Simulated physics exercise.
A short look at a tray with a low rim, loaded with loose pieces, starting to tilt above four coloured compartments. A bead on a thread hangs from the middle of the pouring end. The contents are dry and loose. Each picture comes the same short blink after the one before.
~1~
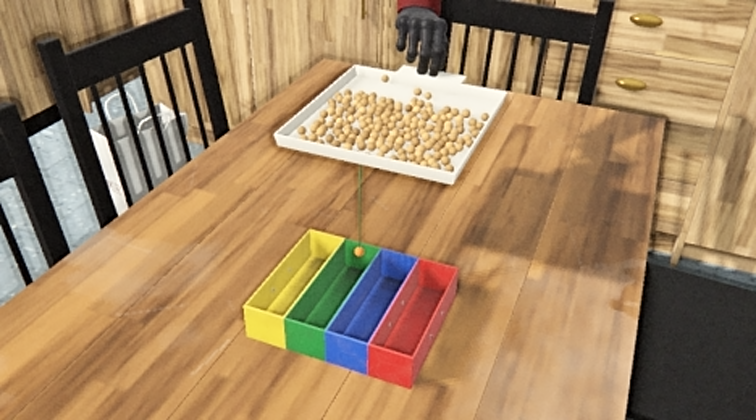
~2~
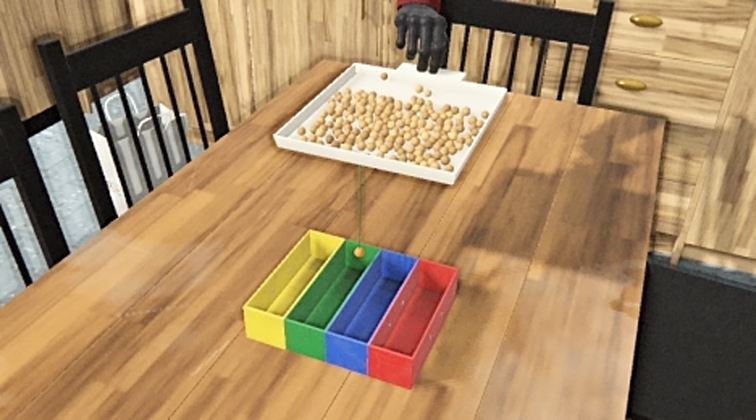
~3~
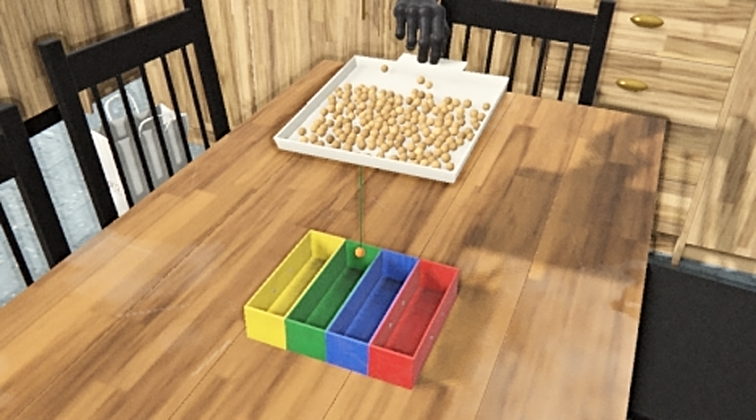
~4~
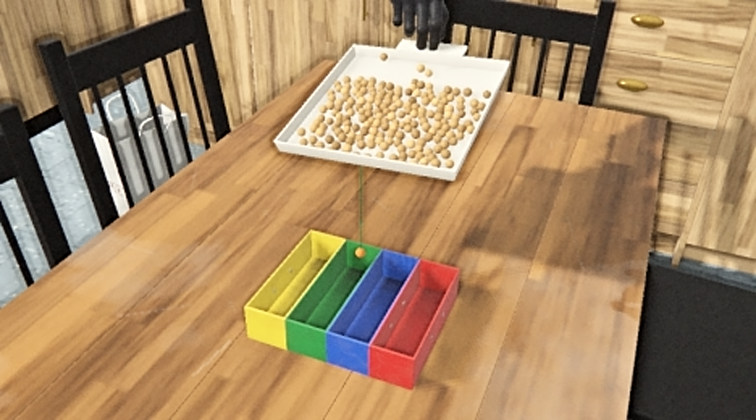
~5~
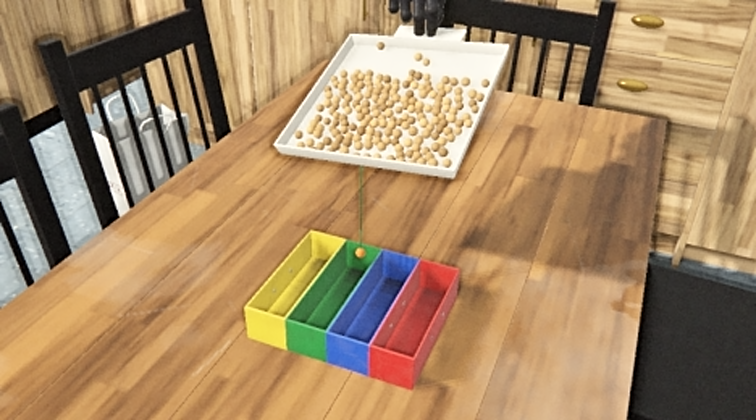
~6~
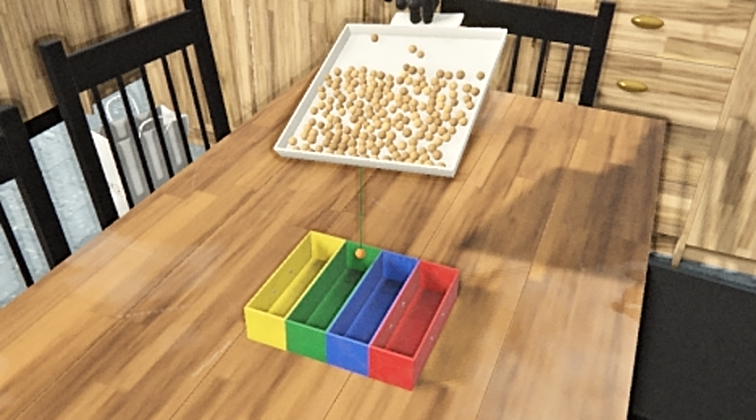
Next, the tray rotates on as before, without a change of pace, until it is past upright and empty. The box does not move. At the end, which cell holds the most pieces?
It favours the yellow compartment.
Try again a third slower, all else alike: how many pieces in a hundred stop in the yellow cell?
It comes to 30 per cent or so.
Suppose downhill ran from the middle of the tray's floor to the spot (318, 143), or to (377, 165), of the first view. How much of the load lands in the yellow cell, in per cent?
In turn 30 and 10 in a hundred.
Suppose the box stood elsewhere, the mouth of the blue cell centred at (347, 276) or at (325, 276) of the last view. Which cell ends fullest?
First the yellow one, then the green one.
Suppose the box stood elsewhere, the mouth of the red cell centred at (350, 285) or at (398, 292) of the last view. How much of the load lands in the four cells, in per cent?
About 90 and 80 per cent.
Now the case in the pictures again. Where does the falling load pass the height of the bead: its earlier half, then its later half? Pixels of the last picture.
First near (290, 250), later near (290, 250).
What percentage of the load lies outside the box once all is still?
Roughly 50 in a hundred.
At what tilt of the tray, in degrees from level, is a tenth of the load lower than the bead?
Near 80 degrees.
Just after the last frame, tray tipped steeply; almost all on the tray; just a few in the yellow cell; about a tenth falling or outside the box.
A moment on, tray tipped past a quarter turn; about a tenth on the tray; roughly a quarter in the yellow cell; about a tenth in the green cell; just a few in the blue cell; roughly half falling or outside the box.
Further on, tray tipped past a quarter turn; roughly a quarter in the yellow cell; about a tenth in the green cell; about a tenth in the blue cell; just a few in the red cell; roughly half falling or outside the box.
When it is over, tray tipped past a quarter turn; roughly a quarter in the yellow cell; about a tenth in the green cell; about a tenth in the blue cell; just a few in the red cell; roughly half outside the box.
